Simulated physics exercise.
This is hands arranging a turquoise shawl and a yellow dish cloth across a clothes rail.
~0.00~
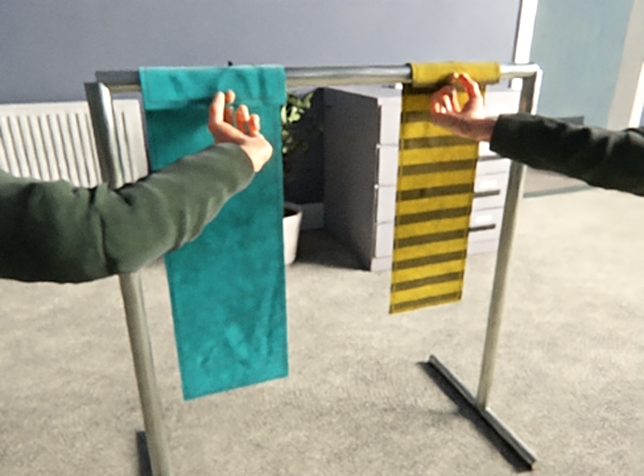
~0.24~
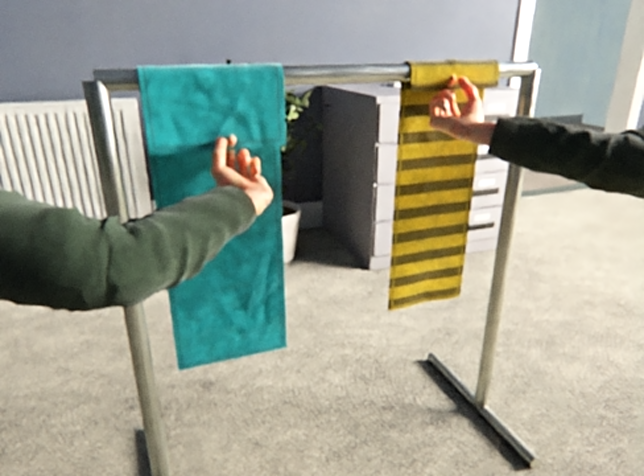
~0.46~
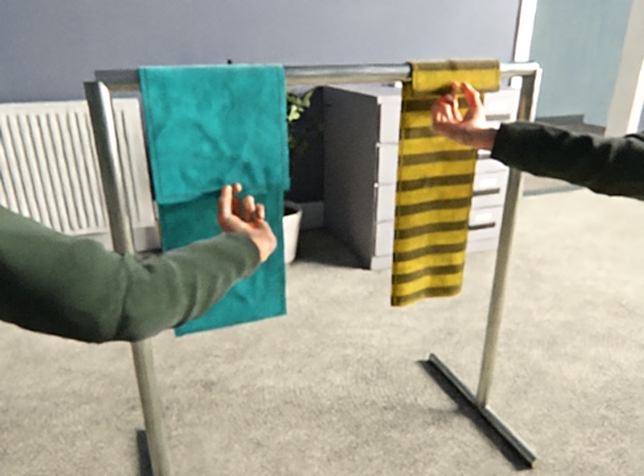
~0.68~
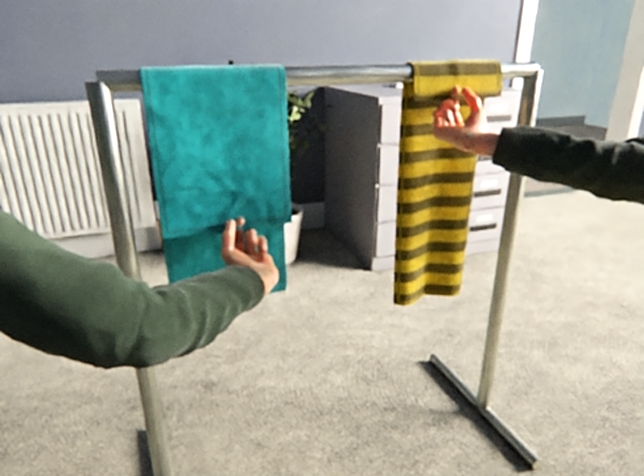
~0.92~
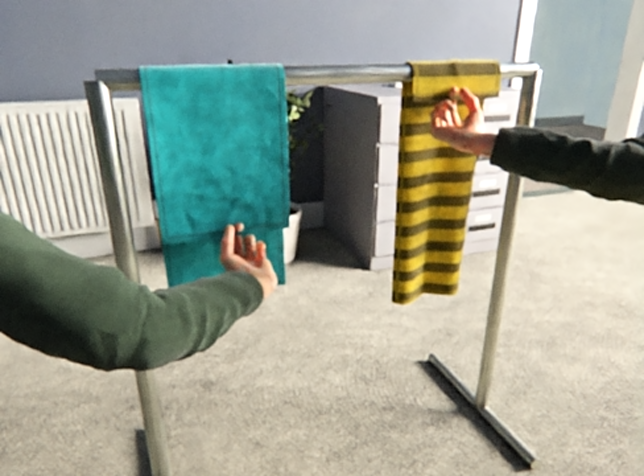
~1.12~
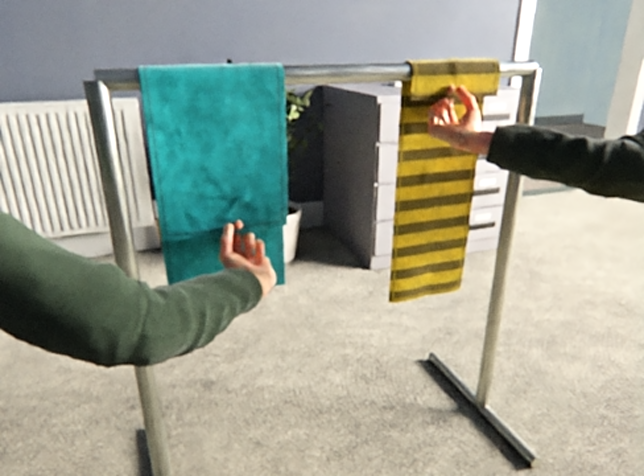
To begin with, a turquoise cloth and a yellow striped cloth hang over a metal rail, each with a short front flap. One hand draws the turquoise front down while its back edge rises, then nearly stills; the other hand barely shifts the yellow cloth, whose front stays short.
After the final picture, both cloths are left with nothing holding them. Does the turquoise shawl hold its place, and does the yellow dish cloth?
One by one: I bet the turquoise shawl stays, I bet the yellow dish cloth goes.
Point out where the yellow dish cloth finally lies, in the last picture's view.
It ends up close to (415, 422) in the last picture.
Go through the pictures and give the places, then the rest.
The first picture shows shawl front hem (252, 97), back hem (264, 378); dish cloth front hem (436, 80), back hem (409, 306).
The second picture shows shawl front hem (254, 140); dish cloth front hem (435, 83).
The third picture shows shawl front hem (258, 186); dish cloth front hem (436, 88).
The fourth picture shows shawl front hem (261, 220); dish cloth front hem (438, 93).
The fifth picture shows shawl front hem (260, 225); dish cloth front hem (436, 94).
The sixth picture shows shawl front hem (259, 223), back hem (258, 283), front over half the back; dish cloth front hem (434, 92), back hem (410, 295), front far shorter than the back.
By 1.42 s, shawl unmoved; dish cloth clear of the rail and dropping near (430, 248).
By 1.68 s, shawl unmoved; dish cloth in a heap on the floor near (413, 416).
By 2.06 s, shawl unmoved; dish cloth in a heap on the floor near (415, 422).
When it is over, shawl unmoved; dish cloth in a heap on the floor near (415, 422). The turquoise shawl stays on and the yellow dish cloth slips to the floor.
